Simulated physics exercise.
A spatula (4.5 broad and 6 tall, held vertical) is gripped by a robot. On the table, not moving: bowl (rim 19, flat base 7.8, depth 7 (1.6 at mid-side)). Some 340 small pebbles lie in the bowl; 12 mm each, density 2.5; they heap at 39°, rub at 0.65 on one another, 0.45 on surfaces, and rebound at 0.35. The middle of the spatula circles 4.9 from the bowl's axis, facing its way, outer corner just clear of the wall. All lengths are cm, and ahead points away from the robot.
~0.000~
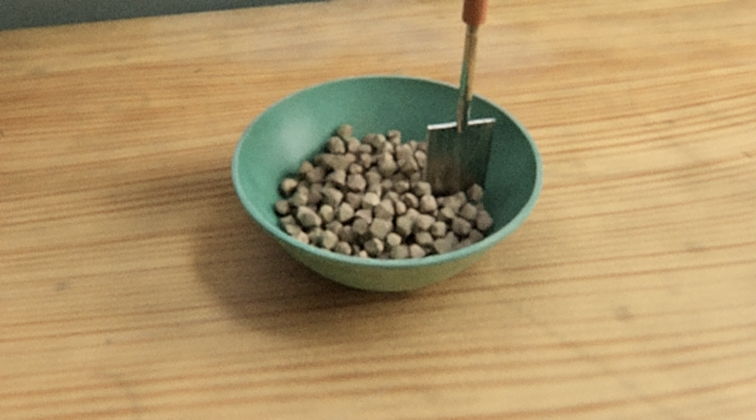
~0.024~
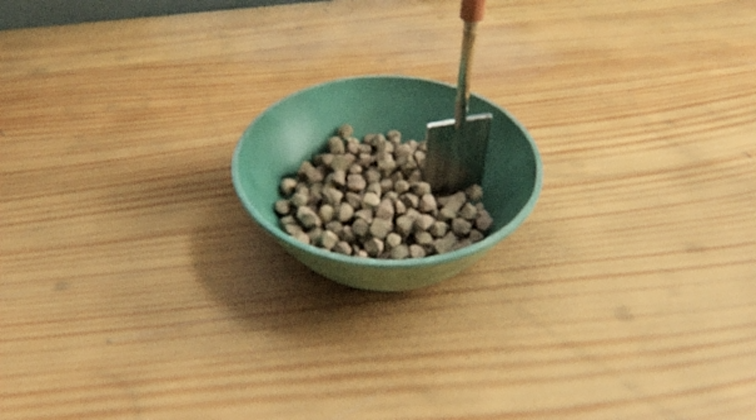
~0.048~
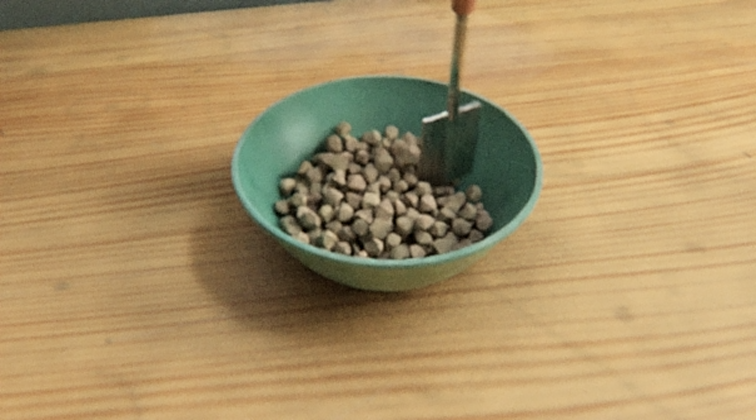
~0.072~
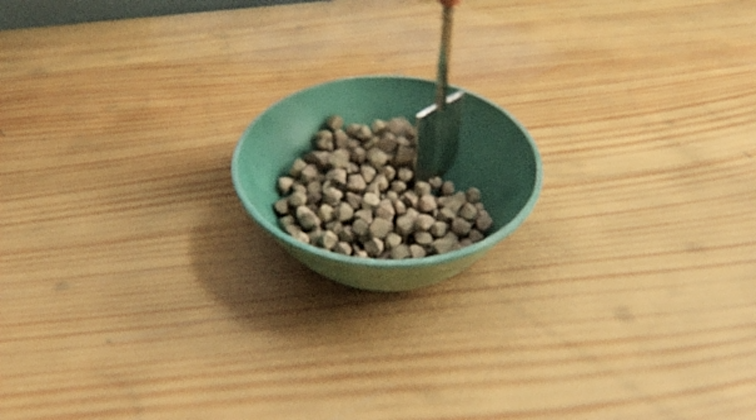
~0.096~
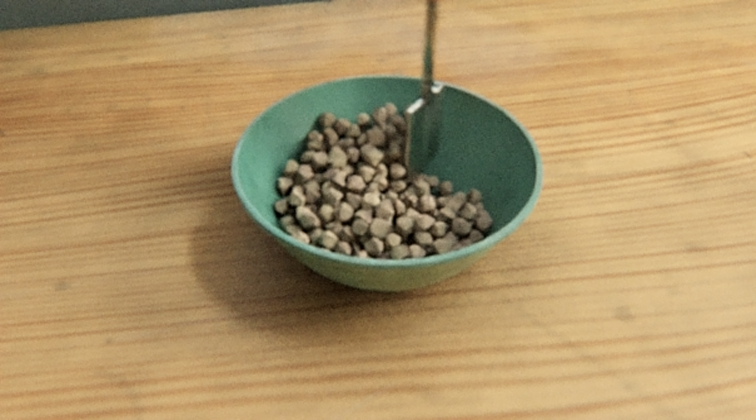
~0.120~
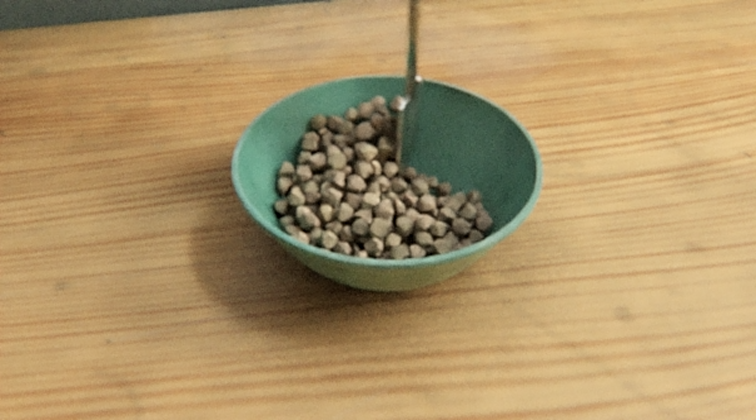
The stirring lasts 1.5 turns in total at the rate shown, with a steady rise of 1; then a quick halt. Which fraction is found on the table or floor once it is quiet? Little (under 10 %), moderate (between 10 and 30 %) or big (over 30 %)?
Share on the table or floor: Moderate (between 10 and 30 %).
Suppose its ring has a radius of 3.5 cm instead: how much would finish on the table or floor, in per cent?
In that case some 10 per cent.
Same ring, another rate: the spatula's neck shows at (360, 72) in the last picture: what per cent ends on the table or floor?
Some 45 per cent.
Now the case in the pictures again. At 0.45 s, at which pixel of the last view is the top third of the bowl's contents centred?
At about (425, 233).
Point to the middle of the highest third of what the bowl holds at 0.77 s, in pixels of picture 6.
At about (358, 128).
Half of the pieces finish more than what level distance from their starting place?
About 7 cm.
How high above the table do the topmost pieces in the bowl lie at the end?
Roughly 7.0 cm.
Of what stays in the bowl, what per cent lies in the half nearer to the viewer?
Roughly 55 per cent.
After 0.45 s, 246° round, highest piece 10 above the table; 310 in the bowl, 12 on the table or floor, 13 in flight or on the tool.
After 0.77 s, 74° round, highest piece 9 above the table; 283 in the bowl, 47 on the table or floor, 5 in flight or on the tool.
After 1.14 s, 180° round, highest piece 7 above the table; 265 in the bowl, 70 on the table or floor.
After 1.84 s, 180° round, highest piece 7 above the table; 265 in the bowl, 70 on the table or floor.
At rest, 265 in the bowl, 70 on the table or floor. That is 21 % on the table or floor.
